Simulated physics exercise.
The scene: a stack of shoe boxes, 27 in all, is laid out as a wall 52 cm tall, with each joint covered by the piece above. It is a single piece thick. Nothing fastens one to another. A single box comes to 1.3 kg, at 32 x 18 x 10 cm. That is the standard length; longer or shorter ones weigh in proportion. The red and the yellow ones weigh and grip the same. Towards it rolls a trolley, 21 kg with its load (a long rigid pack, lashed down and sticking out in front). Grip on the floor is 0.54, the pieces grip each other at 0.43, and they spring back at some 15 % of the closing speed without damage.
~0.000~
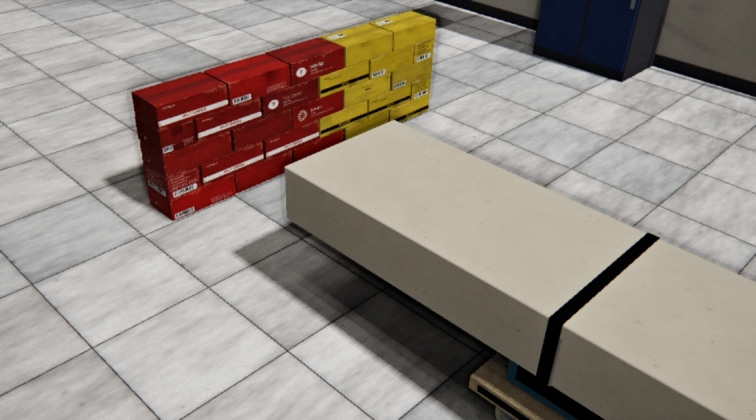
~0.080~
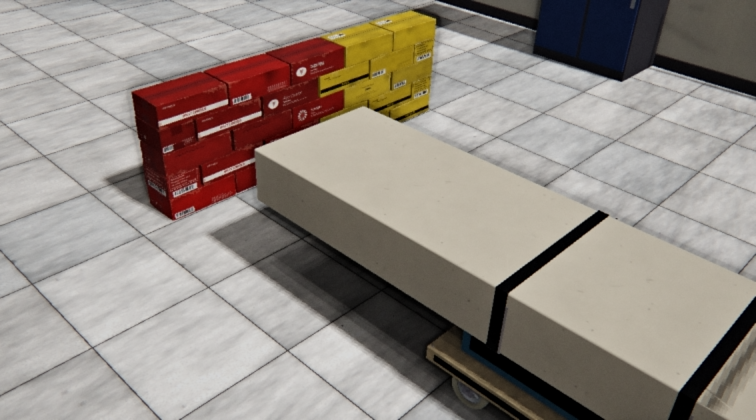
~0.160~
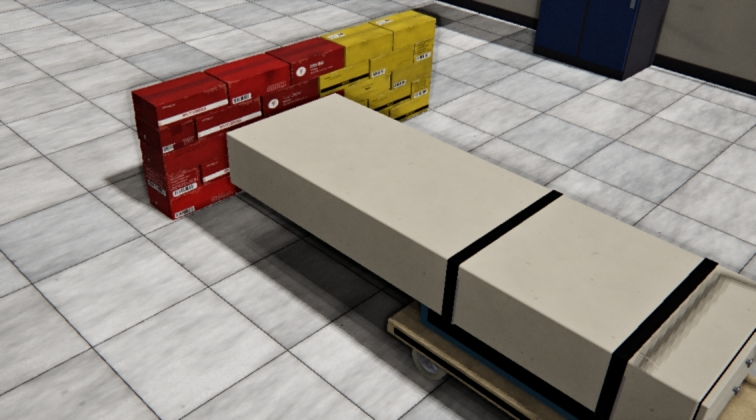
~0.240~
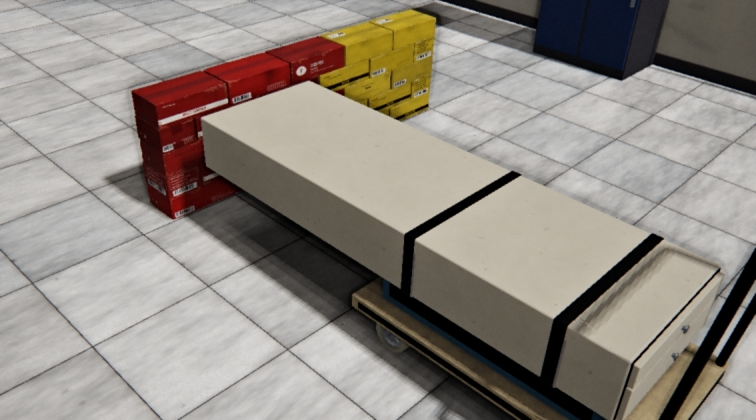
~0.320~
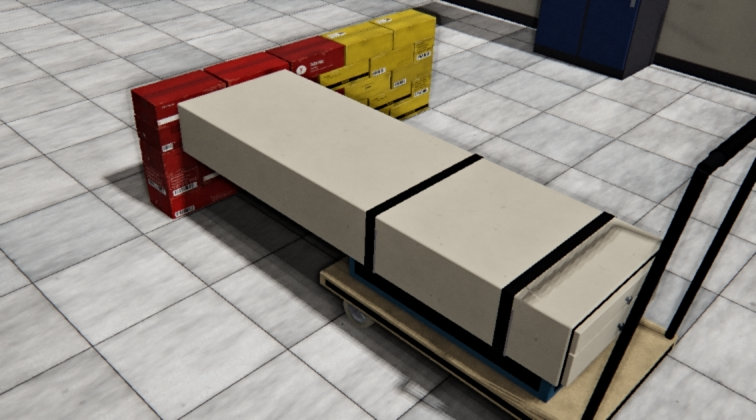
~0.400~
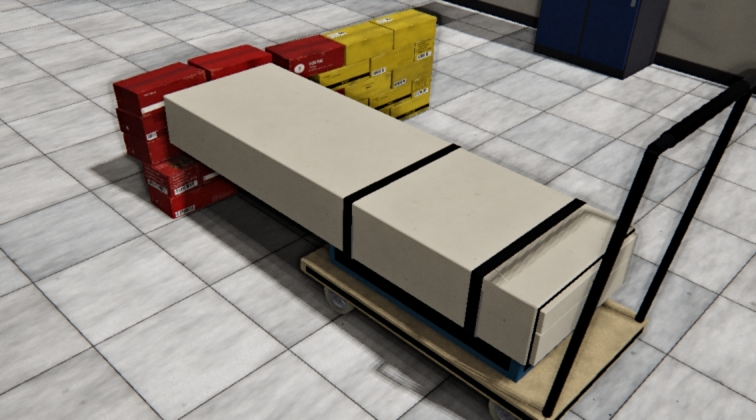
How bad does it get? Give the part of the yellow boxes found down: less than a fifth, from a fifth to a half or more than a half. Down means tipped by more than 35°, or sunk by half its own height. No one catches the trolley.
It comes to less than a fifth.
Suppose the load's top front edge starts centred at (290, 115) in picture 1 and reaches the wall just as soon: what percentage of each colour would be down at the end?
In that case red 50, yellow 0 per cent.
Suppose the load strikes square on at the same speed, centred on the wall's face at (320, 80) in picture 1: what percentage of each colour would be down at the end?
Then red 50, yellow 50 per cent.
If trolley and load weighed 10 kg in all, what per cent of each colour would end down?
Then red 60, yellow 0 per cent.
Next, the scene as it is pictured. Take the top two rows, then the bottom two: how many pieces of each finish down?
Top 6, bottom 2.
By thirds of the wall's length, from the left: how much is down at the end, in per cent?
In per cent: Left 80, middle 30, right 0.
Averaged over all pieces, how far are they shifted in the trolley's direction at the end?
Roughly 25 cm.
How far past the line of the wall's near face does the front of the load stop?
Some 110 cm beyond.
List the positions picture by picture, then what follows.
In the first picture (we follow the side turned to the camera), load (296, 189) 64 cm short of the wall; top yellow box (370, 50); top red box (261, 85); no piece has moved.
Load (265, 171) 47 cm short of the wall; top yellow box (370, 50), in the second picture.
Load (237, 154) 31 cm short of the wall; top yellow box (370, 49), in the third picture.
Load (211, 138) 15 cm short of the wall; top yellow box (370, 49), in the fourth picture.
Load (187, 123) just touching; top yellow box (370, 48), in the fifth picture.
Load (173, 115) 11 cm into the wall's line; top yellow box (371, 48); top red box (243, 74) displaced 12 cm; steepest lean 5°, the box at (160, 124); 8 stirred so far, in the sixth picture.
Around 0.48 s, load 21 cm past the wall's line, still rolling; none of the 12 yellow boxes down (0 of 27 in all colours); top yellow box unmoved; top red box tipped 11°.
Around 0.66 s, load 42 cm past the wall's line, still rolling; none of the 12 yellow boxes down (7 of 27 in all colours); top yellow box unmoved; top red box tipped 34°, 22 cm lower.
Around 1.06 s, load 86 cm past the wall's line, still rolling; none of the 12 yellow boxes down (8 of 27 in all colours); top yellow box unmoved; top red box upside down.
Around 1.36 s, load 1.04 m past the wall's line, still rolling; none of the 12 yellow boxes down (9 of 27 in all colours); top yellow box unmoved; top red box on its side.
Finally (1.9 s), load 1.09 m past the wall's line, stopped; none of the 12 yellow boxes down (10 of 27 in all colours); top yellow box unmoved; top red box on its side. That is 0 per cent. Seen by the last camera, middles, top yellow box near (357, 43), top red box near (135, 66).
